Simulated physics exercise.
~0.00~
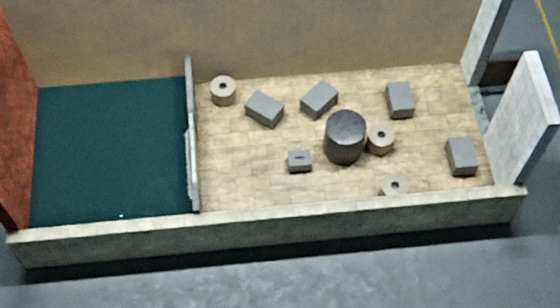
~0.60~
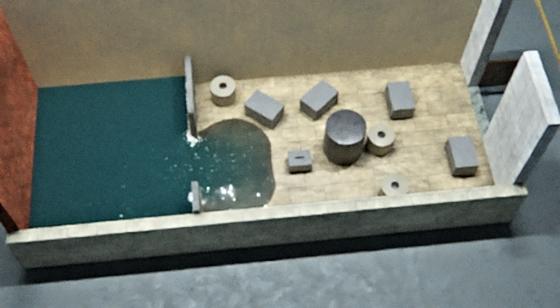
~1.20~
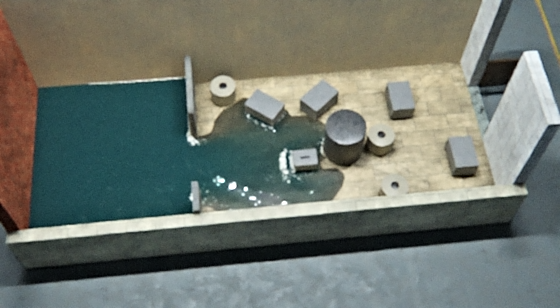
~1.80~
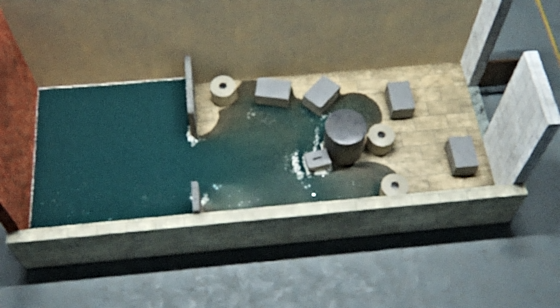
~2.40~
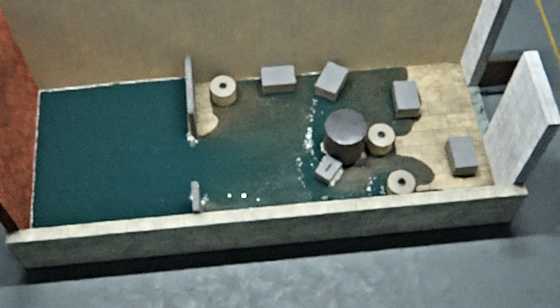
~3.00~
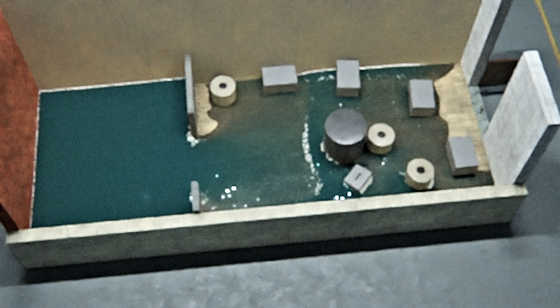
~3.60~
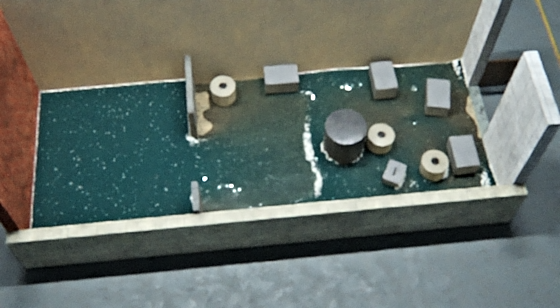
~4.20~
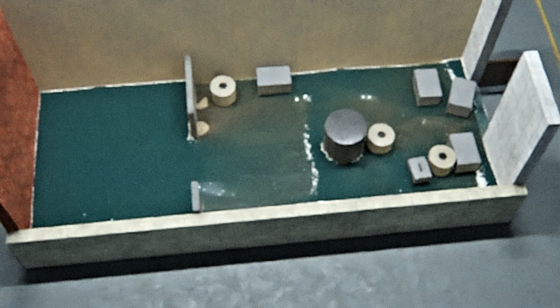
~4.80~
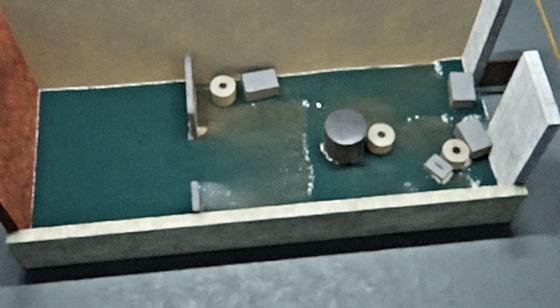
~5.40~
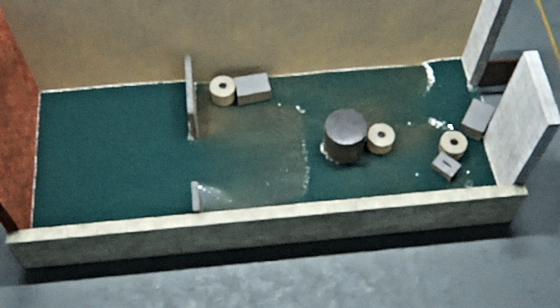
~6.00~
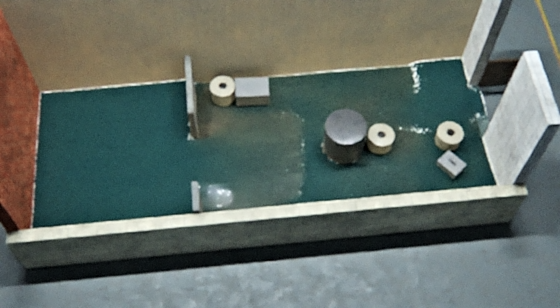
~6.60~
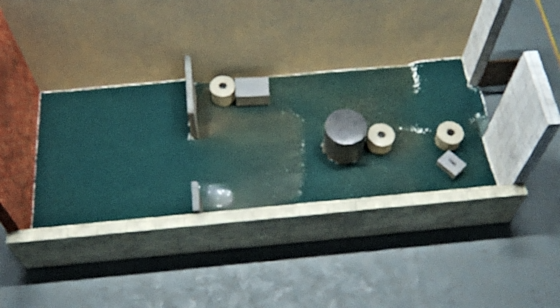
Dark water floods through a gap into the dry room, sweeping several grey boxes out right.
